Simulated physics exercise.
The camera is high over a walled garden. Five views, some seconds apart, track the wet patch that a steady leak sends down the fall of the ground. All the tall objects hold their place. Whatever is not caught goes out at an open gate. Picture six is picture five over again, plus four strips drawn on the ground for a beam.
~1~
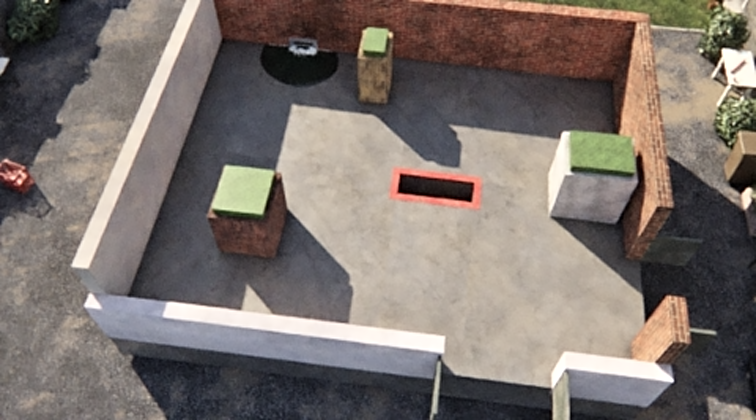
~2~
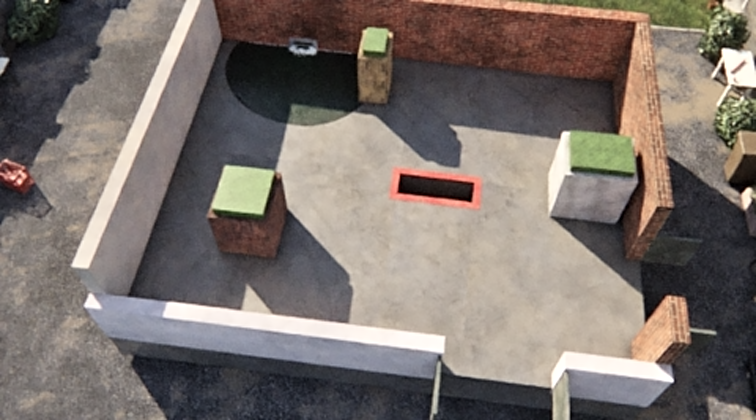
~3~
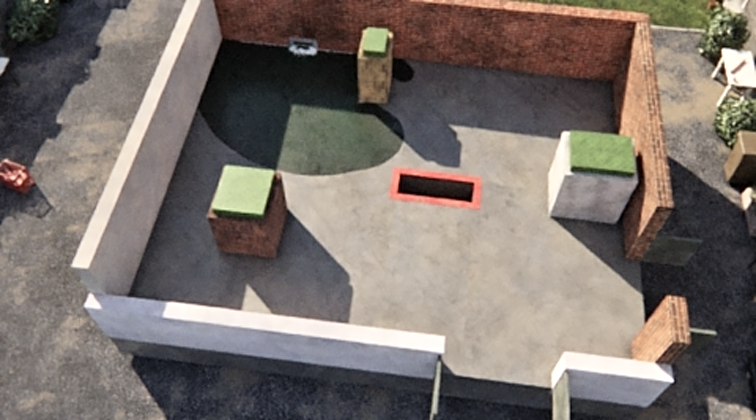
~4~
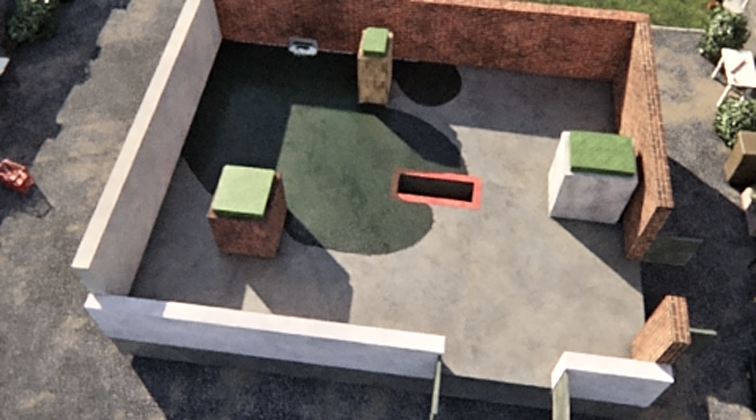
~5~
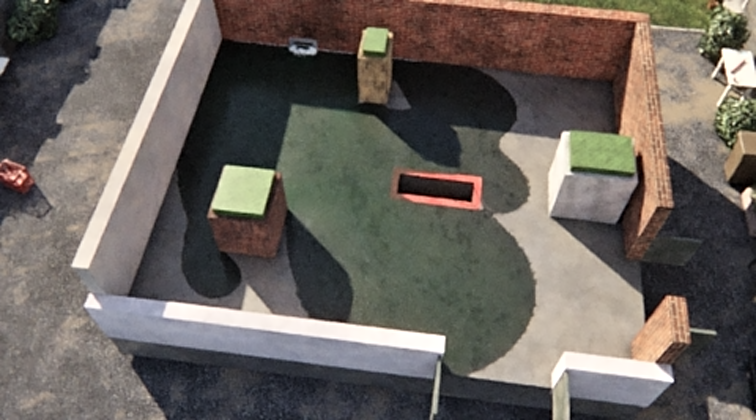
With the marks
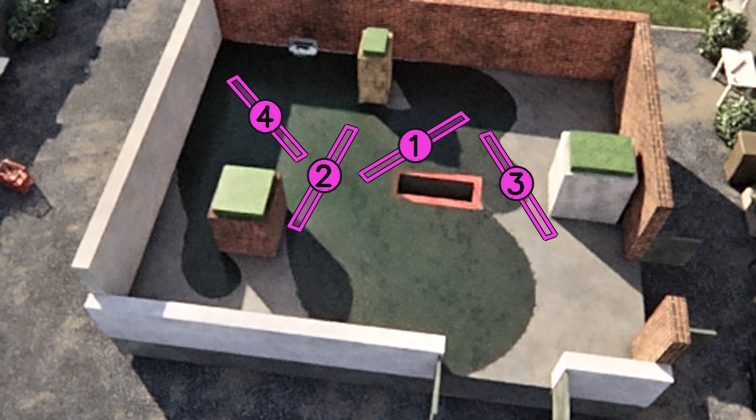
At the start, a small dark patch of water lies by the back wall of a walled garden, near its left corner. The patch widens across the grey ground, passing around the tan pillar and reaching the red-edged drain. It then surrounds the drain and the brick block, covering over half the floor.
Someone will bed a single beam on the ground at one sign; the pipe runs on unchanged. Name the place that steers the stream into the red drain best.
Place 4.
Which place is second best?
That is place 3.
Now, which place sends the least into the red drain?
1 it is.
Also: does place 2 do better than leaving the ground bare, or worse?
It is worse.
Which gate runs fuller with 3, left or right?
More leaves on the right.
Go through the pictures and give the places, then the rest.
In the first picture, outfall at (304, 44); red drain at (436, 188); open gate at (629, 299); open gate at (496, 366); 3 % of the ground under water, visible out to (288, 80); red drain still dry.
In the second picture, 10 % of the ground under water, visible out to (290, 121); red drain still dry.
In the third picture, 21 % of the ground under water, visible out to (391, 153); red drain still dry.
In the fourth picture, 36 % of the ground under water, visible out to (380, 250); red drain taking water.
In the fifth picture, 58 % of the ground under water, visible out to (519, 327); red drain taking water.
In magenta, 1 from (363, 176) to (464, 116); 2 from (294, 227) to (351, 128); 3 from (485, 134) to (550, 236); 4 from (232, 79) to (301, 157).
With 1, about 2 % of the stream goes into the red drain, about 95 % out by the gates.
With 2, about 15 % of the stream goes into the red drain, about 80 % out by the gates.
With 3, about 23 % of the stream goes into the red drain, about 76 % out by the gates.
With 4, about 36 % of the stream goes into the red drain, about 61 % out by the gates.
